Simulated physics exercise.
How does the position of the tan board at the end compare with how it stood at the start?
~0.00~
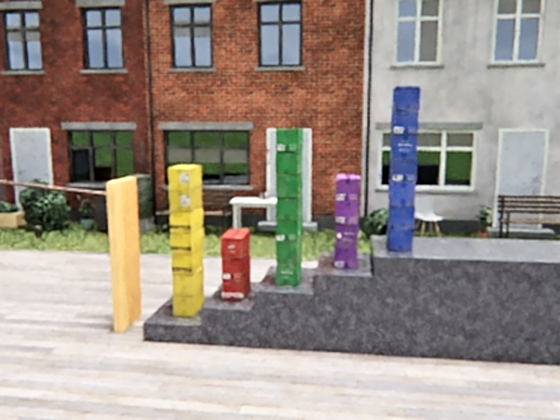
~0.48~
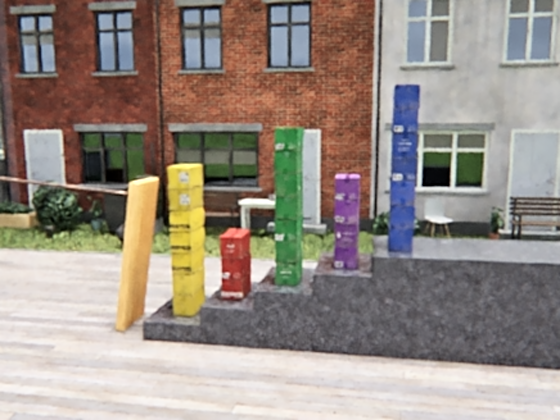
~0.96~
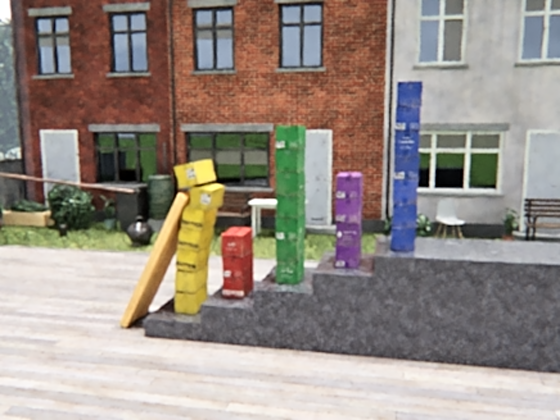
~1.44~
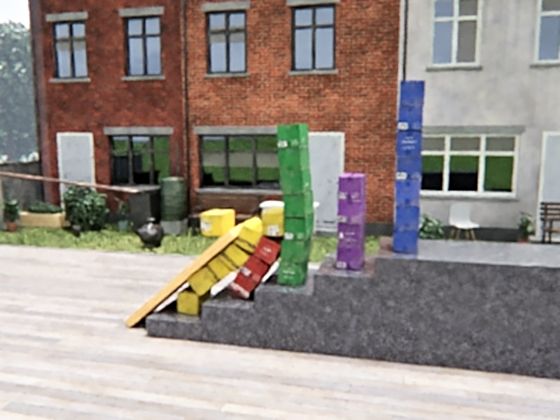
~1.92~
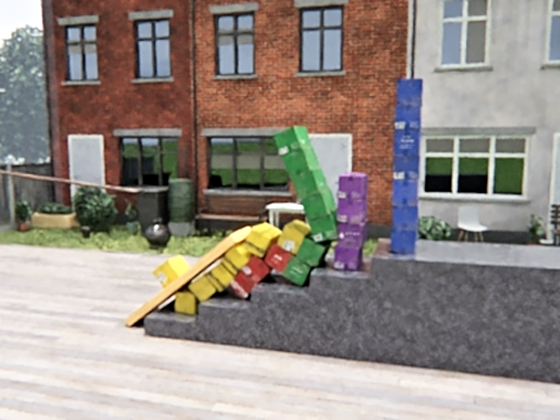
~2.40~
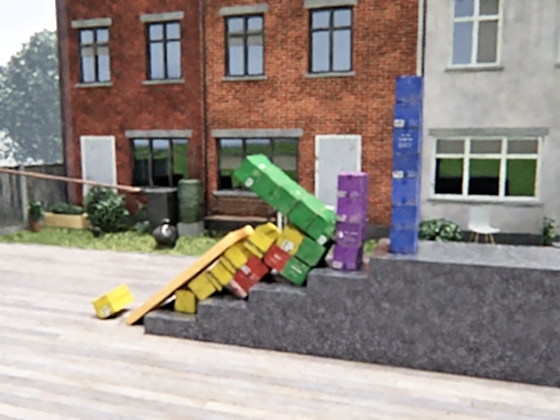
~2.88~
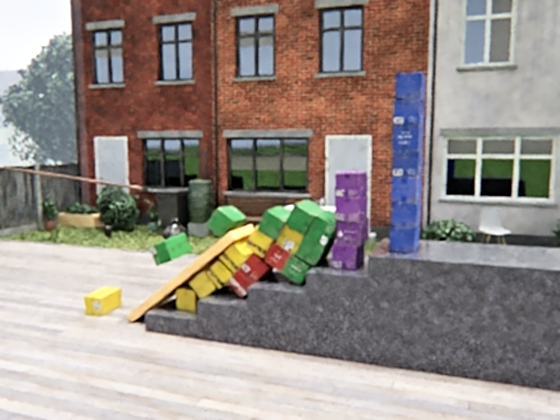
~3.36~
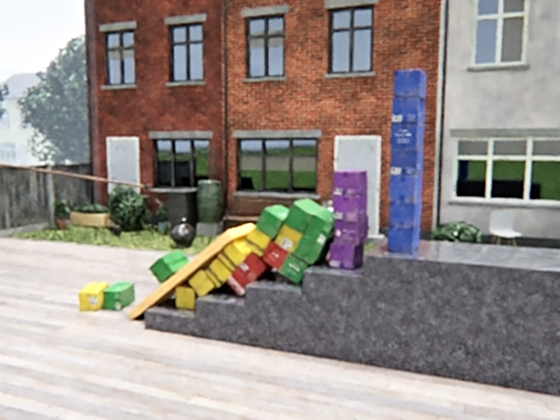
At the start the board stands upright to the left of the yellow stack. By the end it is leaning steeply over to the right, resting against the fallen cartons.
